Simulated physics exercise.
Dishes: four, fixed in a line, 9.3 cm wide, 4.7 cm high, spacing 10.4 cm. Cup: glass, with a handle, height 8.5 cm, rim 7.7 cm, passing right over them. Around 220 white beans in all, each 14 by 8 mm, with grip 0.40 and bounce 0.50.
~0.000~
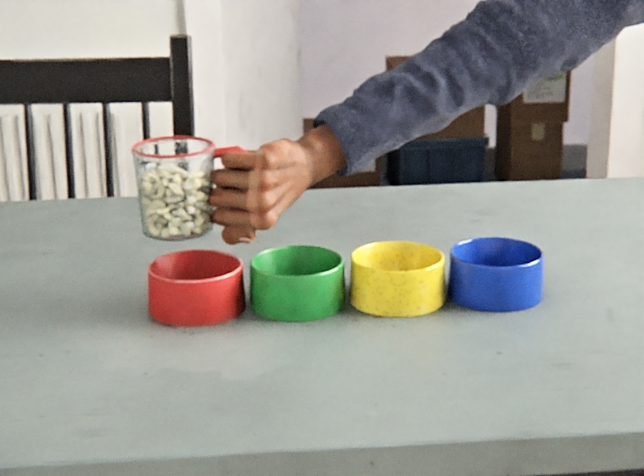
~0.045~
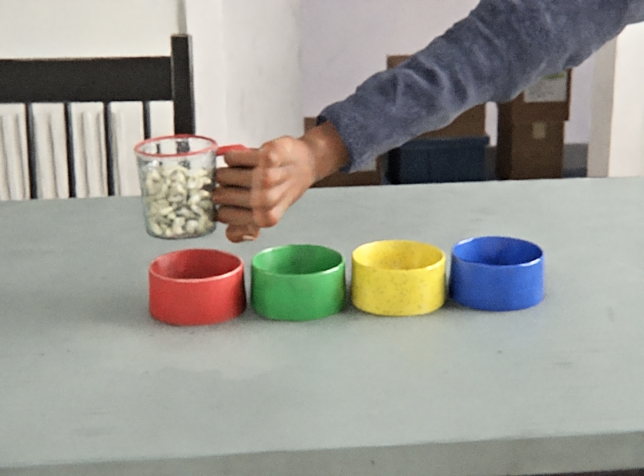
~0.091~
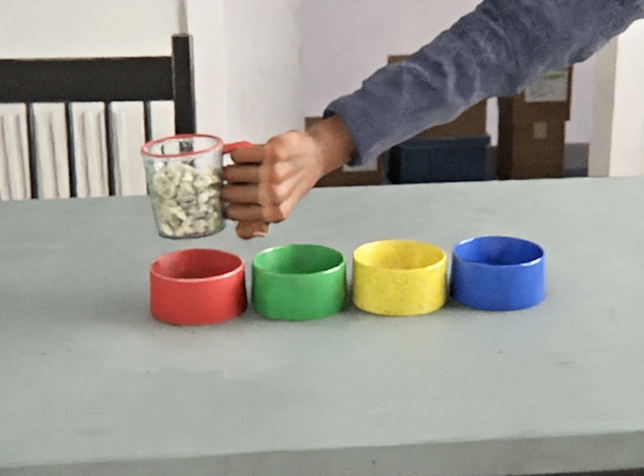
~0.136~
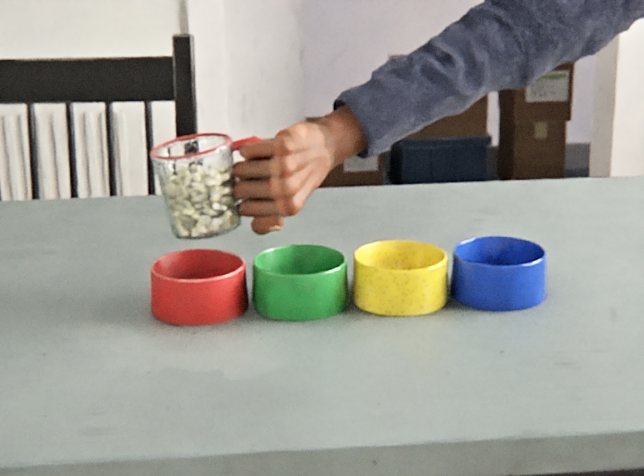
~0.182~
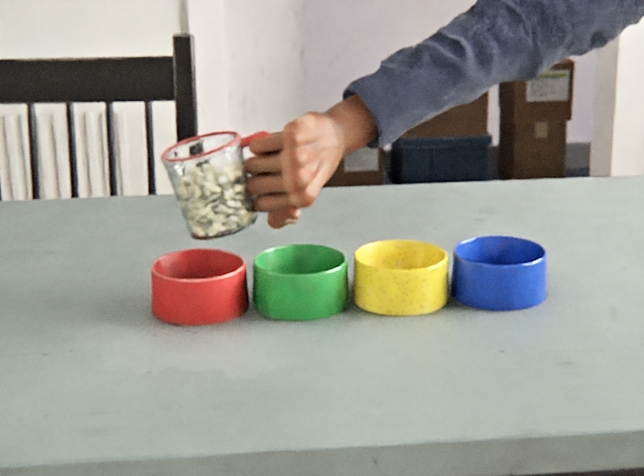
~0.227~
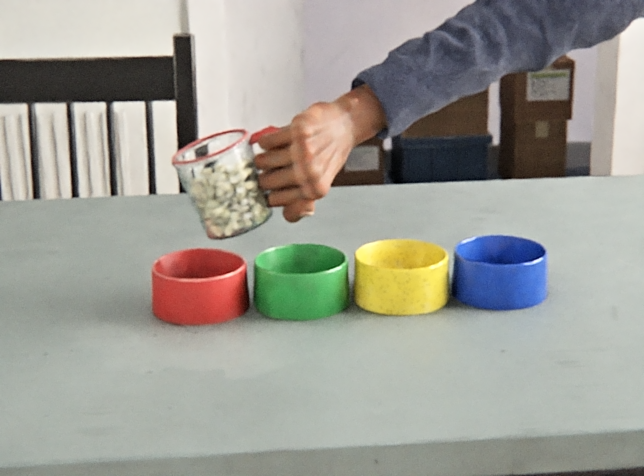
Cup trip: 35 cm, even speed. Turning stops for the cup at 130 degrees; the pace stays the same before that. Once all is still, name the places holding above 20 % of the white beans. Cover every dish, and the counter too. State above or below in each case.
My prediction: Red: Keeps a fifth or less. Blue: Keeps more than a fifth. Green: Keeps a fifth or less. Yellow: Keeps more than a fifth. Counter: Keeps a fifth or less.
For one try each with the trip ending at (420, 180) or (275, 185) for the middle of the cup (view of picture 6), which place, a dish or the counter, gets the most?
Top receivers, in order: Yellow and red.
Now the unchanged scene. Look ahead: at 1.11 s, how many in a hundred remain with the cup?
Near 80 per cent of the load.
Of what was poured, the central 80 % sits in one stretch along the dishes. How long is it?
Close to 13 centimetres along the dishes.
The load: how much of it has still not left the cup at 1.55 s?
I'd say close to 0 per cent.
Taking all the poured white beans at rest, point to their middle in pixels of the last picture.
After settling, the middle sits near (467, 281).
After 0.75 s, tilt 75 degrees; cup holds 100 %.
After 1.11 s, tilt 114 degrees; cup holds 80 %, yellow 20 %.
Then, at 1.55 s, tilt 130 degrees; cup holds 0 %, blue 50 %, yellow 35 %.
At rest (2.4 s), red 0 %, blue 50 %, green 0 %, yellow 35 %, counter 10 %.
